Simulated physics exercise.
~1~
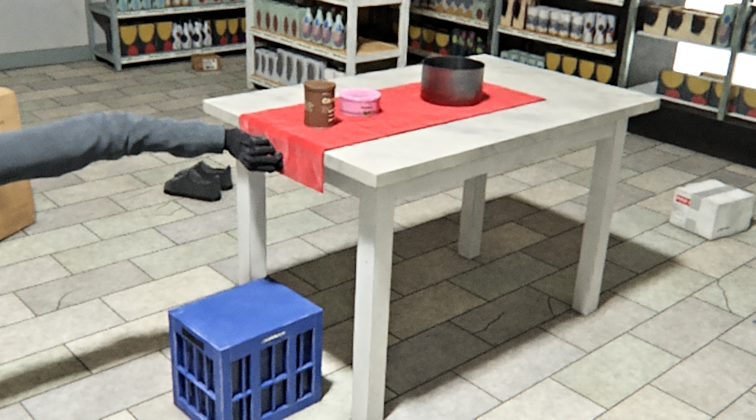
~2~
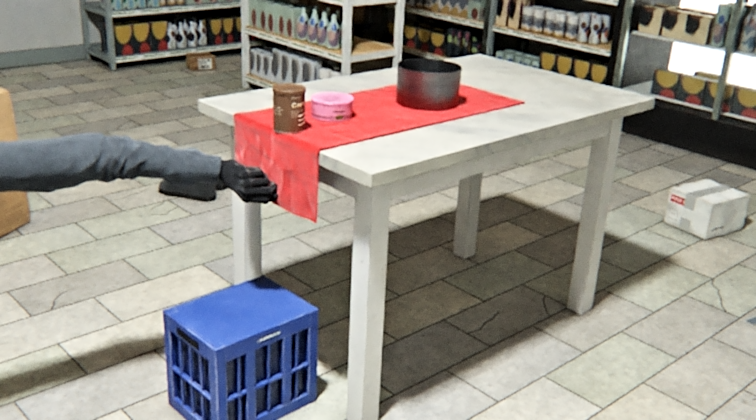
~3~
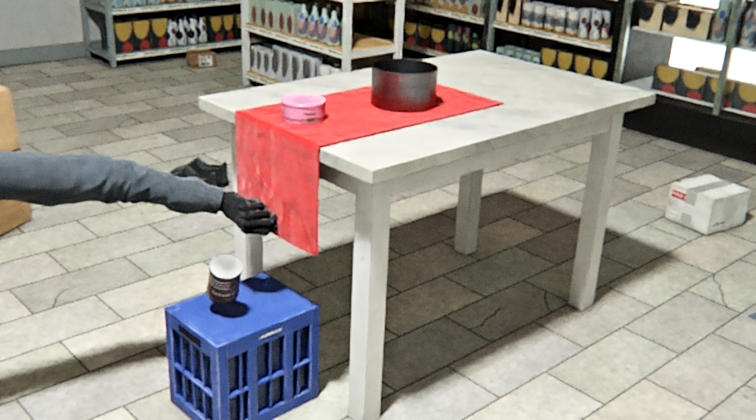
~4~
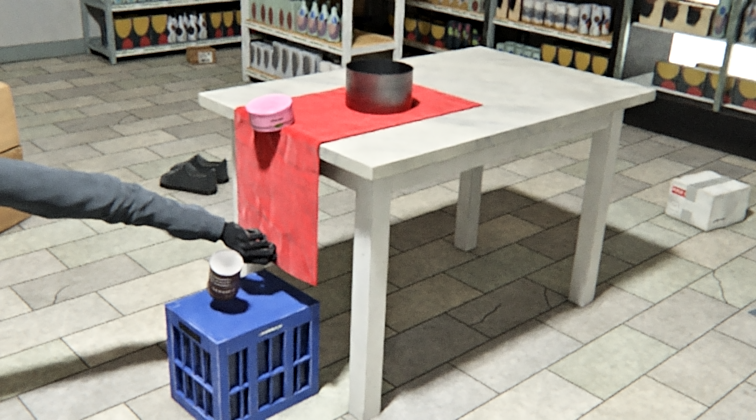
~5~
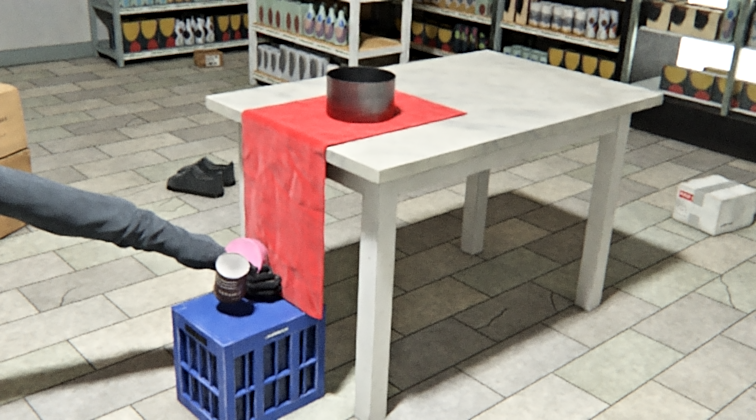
In a shop aisle with stocked shelves, seen from slightly above by a gently swaying camera, a white table stands on a tiled floor beside a blue crate. A red scarf lies across its left end, holding a brown tin, a pink tub and a dark pot. A black-gloved hand reaches in from the left and draws the hanging end down, carrying everything leftward. The tin goes over the edge and lands upside down on the crate. The tub follows, dropping beside it near the hand, while the pot stays on the table and the hem reaches the crate.
